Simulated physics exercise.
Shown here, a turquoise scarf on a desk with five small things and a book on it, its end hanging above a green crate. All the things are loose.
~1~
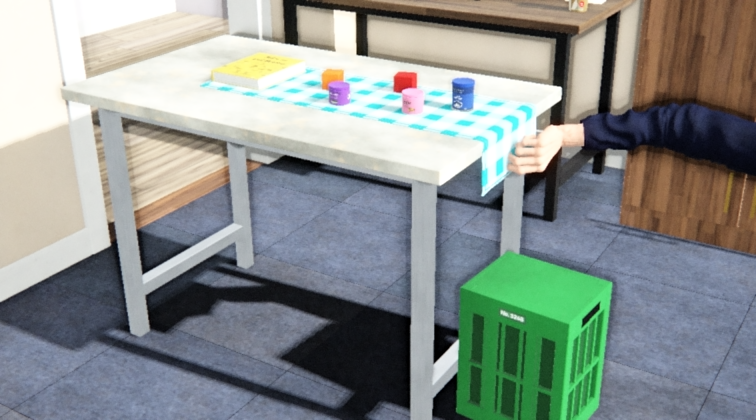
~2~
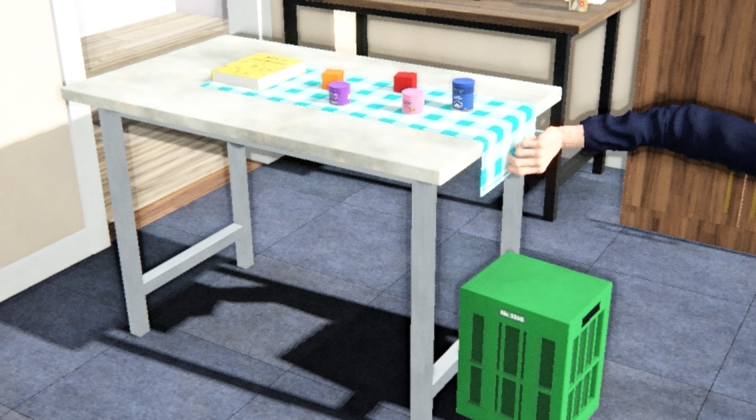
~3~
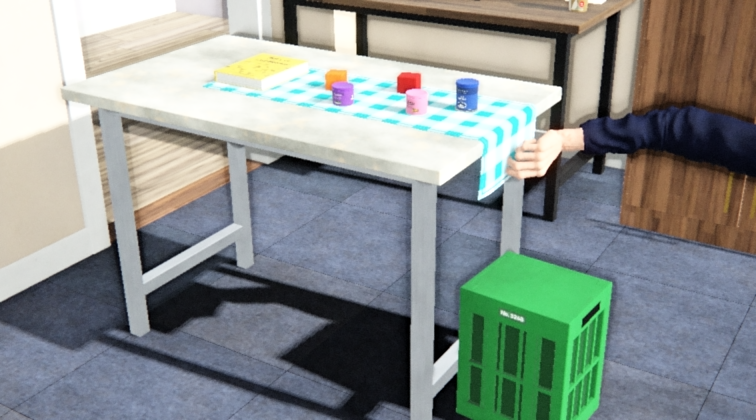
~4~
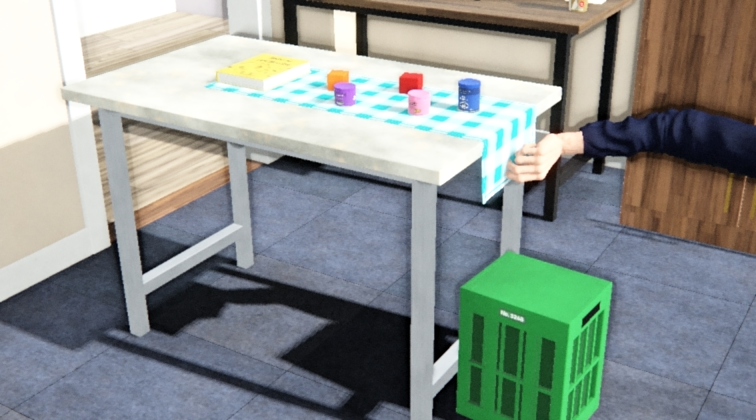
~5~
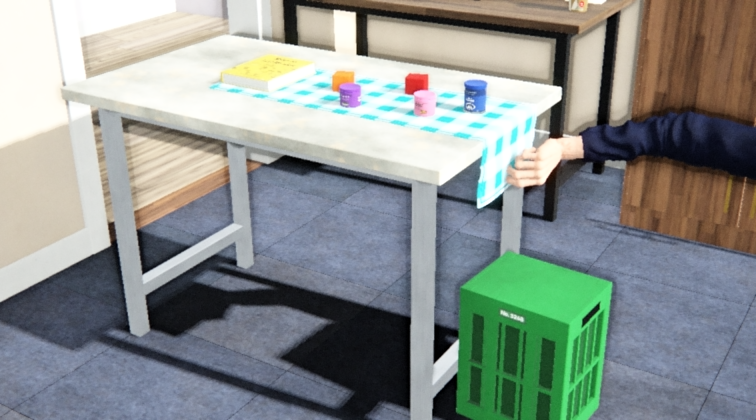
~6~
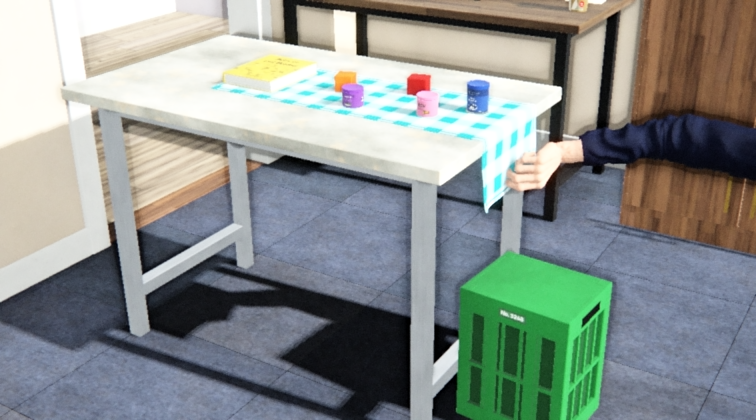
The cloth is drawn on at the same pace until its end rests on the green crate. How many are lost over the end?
The answer is two.
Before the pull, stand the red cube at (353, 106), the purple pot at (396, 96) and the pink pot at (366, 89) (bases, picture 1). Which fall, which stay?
The red cube holds on; the purple pot keeps its place on top; the pink pot holds on.
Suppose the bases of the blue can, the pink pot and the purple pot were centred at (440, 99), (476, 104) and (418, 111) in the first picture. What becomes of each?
The blue can drops off; the pink pot is carried off; the purple pot comes down.
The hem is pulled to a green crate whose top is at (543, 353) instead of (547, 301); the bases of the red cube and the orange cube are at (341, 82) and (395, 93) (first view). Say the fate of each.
The red cube keeps its place on top; the orange cube tumbles off.
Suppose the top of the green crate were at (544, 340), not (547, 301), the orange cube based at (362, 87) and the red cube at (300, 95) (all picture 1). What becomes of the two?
The orange cube stays on; the red cube remains up.
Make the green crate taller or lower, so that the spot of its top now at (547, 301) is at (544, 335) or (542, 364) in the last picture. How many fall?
The count: 3 and 4.
Early on, hem near (507, 227); all still up.
Midway, hem on the crate; blue can and pink pot gone.
Finally, hem on the crate; blue can and pink pot gone. Over the edge go two.
